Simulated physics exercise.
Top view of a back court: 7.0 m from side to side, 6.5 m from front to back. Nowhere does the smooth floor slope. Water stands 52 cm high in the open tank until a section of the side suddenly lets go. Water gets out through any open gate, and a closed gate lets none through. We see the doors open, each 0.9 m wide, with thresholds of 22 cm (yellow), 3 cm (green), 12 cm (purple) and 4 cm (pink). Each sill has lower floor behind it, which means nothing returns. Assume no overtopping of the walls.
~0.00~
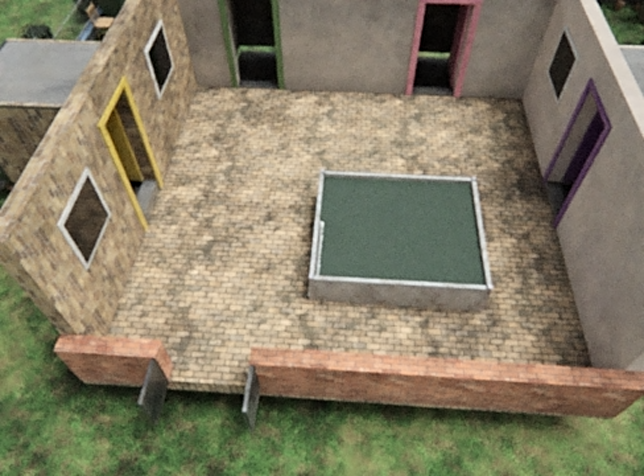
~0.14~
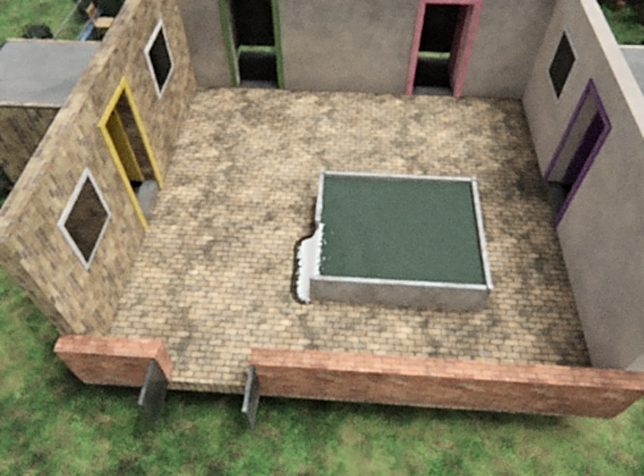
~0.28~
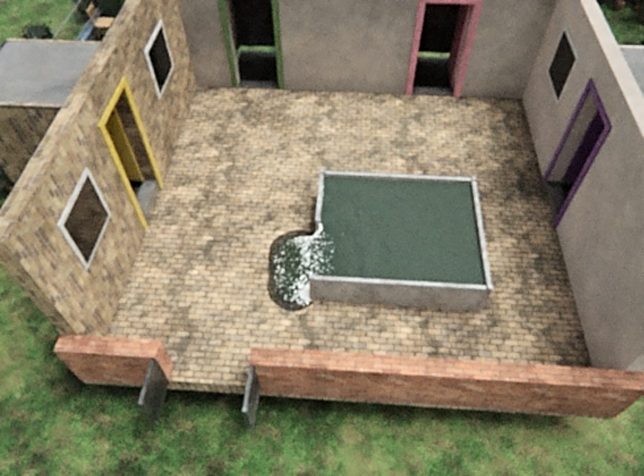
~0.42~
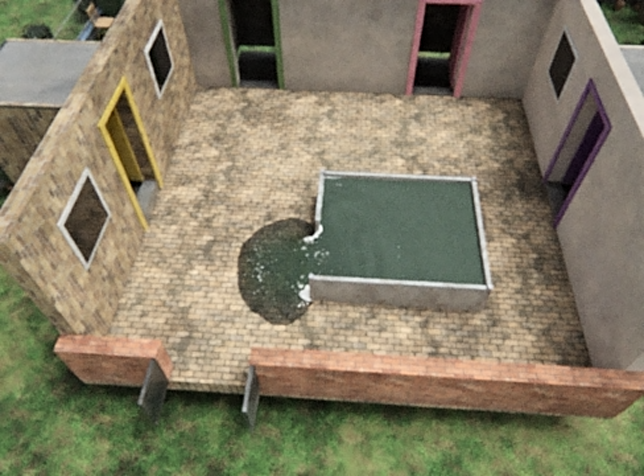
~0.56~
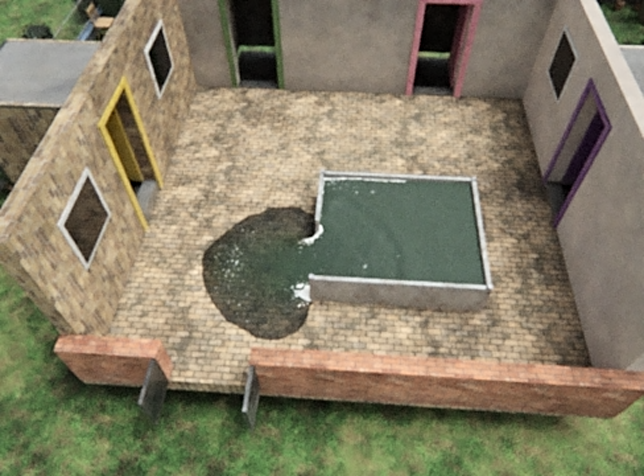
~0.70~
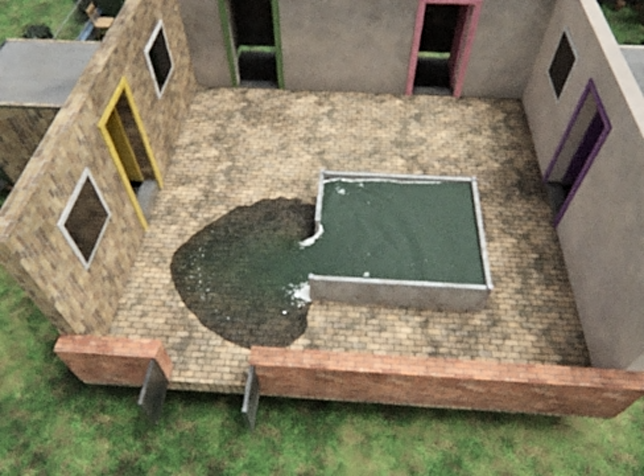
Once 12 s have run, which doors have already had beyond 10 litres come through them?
The yellow door undershoots the limit; the green door overshoots the limit; the purple door undershoots the limit; the pink door undershoots the limit.
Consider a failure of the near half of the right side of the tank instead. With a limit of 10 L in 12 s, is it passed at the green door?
Well, at green it would be too much.
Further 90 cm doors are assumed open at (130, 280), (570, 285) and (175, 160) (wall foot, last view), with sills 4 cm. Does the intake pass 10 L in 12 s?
Door 1: Higher; door 2: Lower; door 3: Higher.
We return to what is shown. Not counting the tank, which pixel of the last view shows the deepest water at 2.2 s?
Spot: Approx. (123, 326).
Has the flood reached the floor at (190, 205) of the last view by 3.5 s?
Looks like it's submerged.
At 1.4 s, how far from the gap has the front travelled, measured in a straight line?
Roughly 3.2 m.
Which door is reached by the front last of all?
The purple one.
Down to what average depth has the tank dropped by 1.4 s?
Roughly 41 cm on average.
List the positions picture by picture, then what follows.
The first picture shows still water, 52 cm deep, in the open tank at (398, 228).
In the second picture, the front is at (306, 240), 0.6 m from the gap at (317, 262); 0.3 m2 of floor is under water; 52 cm left at the back of the open tank.
In the third picture, the front is at (277, 244), 0.8 m from the gap at (317, 264); 0.8 m2 of floor is under water; 52 cm left at the back of the open tank.
In the fourth picture, water pours out at (317, 264) and has run 1.2 m, to (248, 248); typically 7 cm deep outside, 52 cm at the open tank's back.
In the fifth picture, the front is at (210, 255), 1.8 m from the gap at (317, 264); 2.8 m2 of floor is under water; 52 cm left at the back of the open tank.
In the sixth picture, water pours out at (317, 264) and has run 2.3 m, to (182, 251); typically 4 cm deep outside, 52 cm at the open tank's back.
After 1.4 s water covers 20 % of the floor and is deepest (32 cm) near (310, 276); yellow door 9 cm at the sill, 0 L in, green door not reached, purple door not reached, pink door not reached.
After 2.2 s water covers 25 % of the floor and is deepest (36 cm) near (123, 326); yellow door 18 cm at the sill, 0 L in, green door not reached, purple door not reached, pink door not reached.
After 3.5 s water covers 30 % of the floor and is deepest (22 cm) near (177, 268); yellow door 17 cm at the sill, 0 L in, green door not reached, purple door not reached, pink door not reached.
After 7.0 s water covers 55 % of the floor and is deepest (16 cm) near (99, 359); yellow door 11 cm at the sill, 0 L in, green door 11 cm at the sill, 77 L in, purple door not reached, pink door 2 cm at the sill, 0 L in.
After 12.0 s water covers 85 % of the floor and is deepest (8 cm) near (193, 100); yellow door 6 cm at the sill, 0 L in, green door 8 cm at the sill, 176 L in, purple door 4 cm at the sill, 0 L in, pink door 3 cm at the sill, 0 L in.
